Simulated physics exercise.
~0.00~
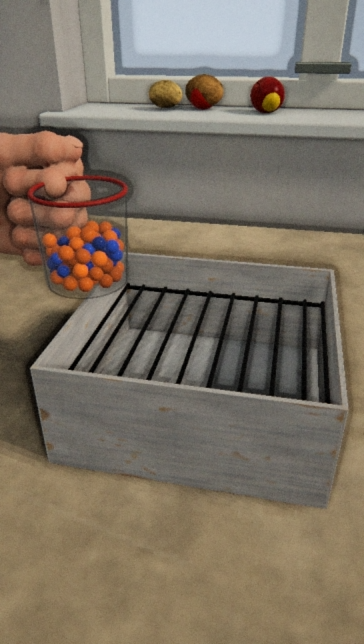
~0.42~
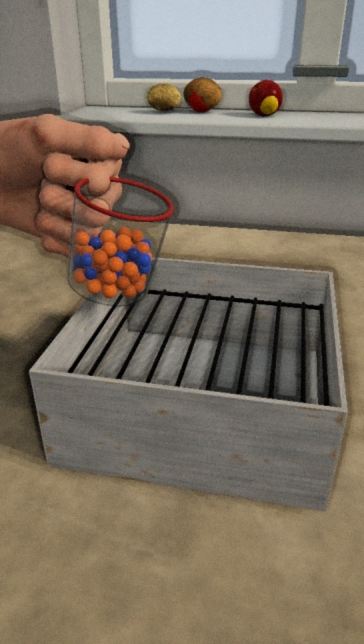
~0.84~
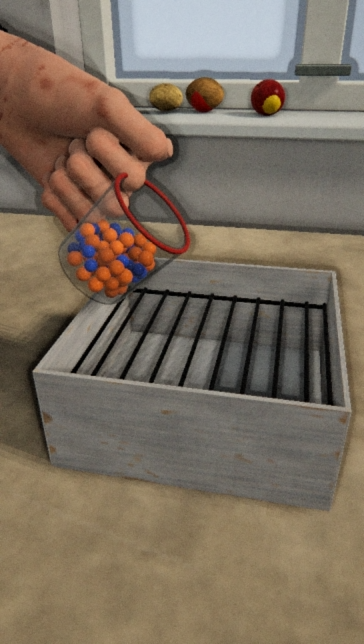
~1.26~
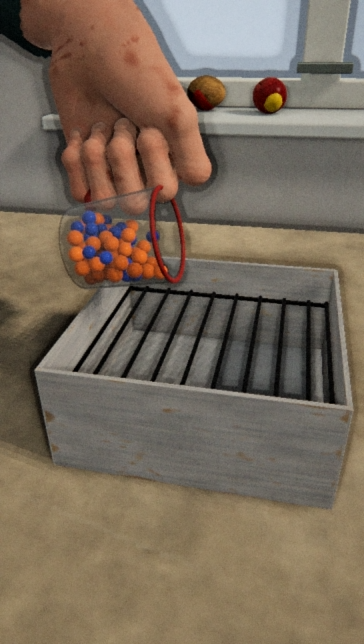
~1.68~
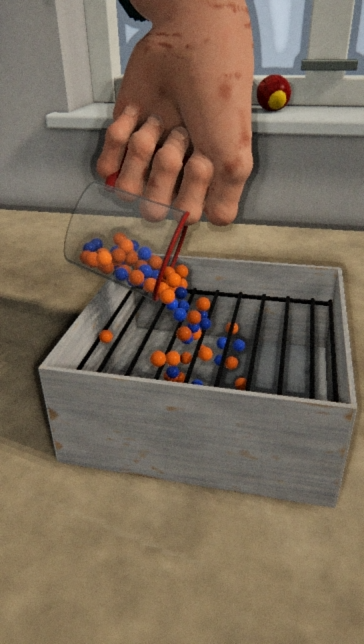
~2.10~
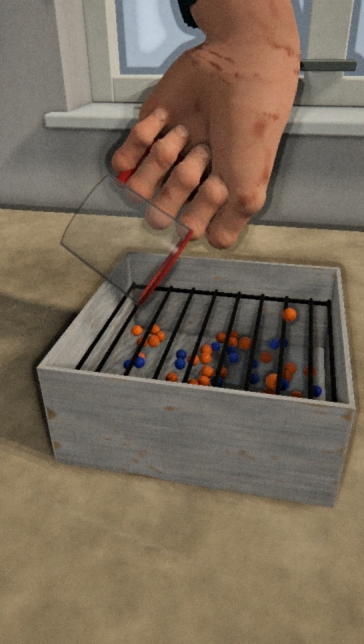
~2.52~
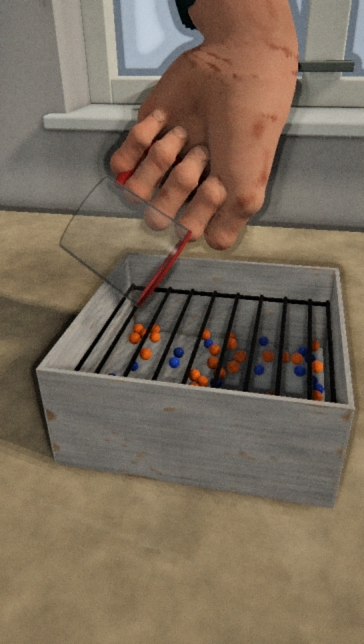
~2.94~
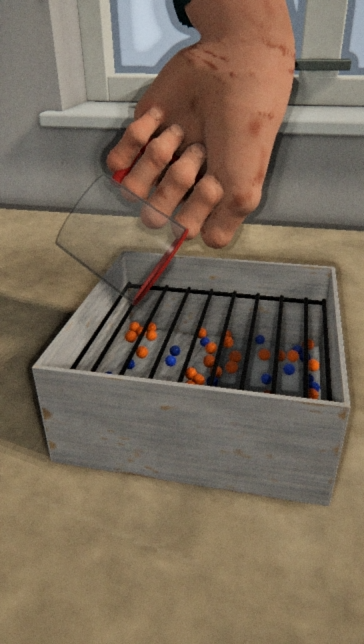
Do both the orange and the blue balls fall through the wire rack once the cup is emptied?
Yes, both the orange and the blue balls drop between the wires and end up in the box beneath the rack.
Over a racked box, a hand tips a cup and all the orange and blue balls drop through.
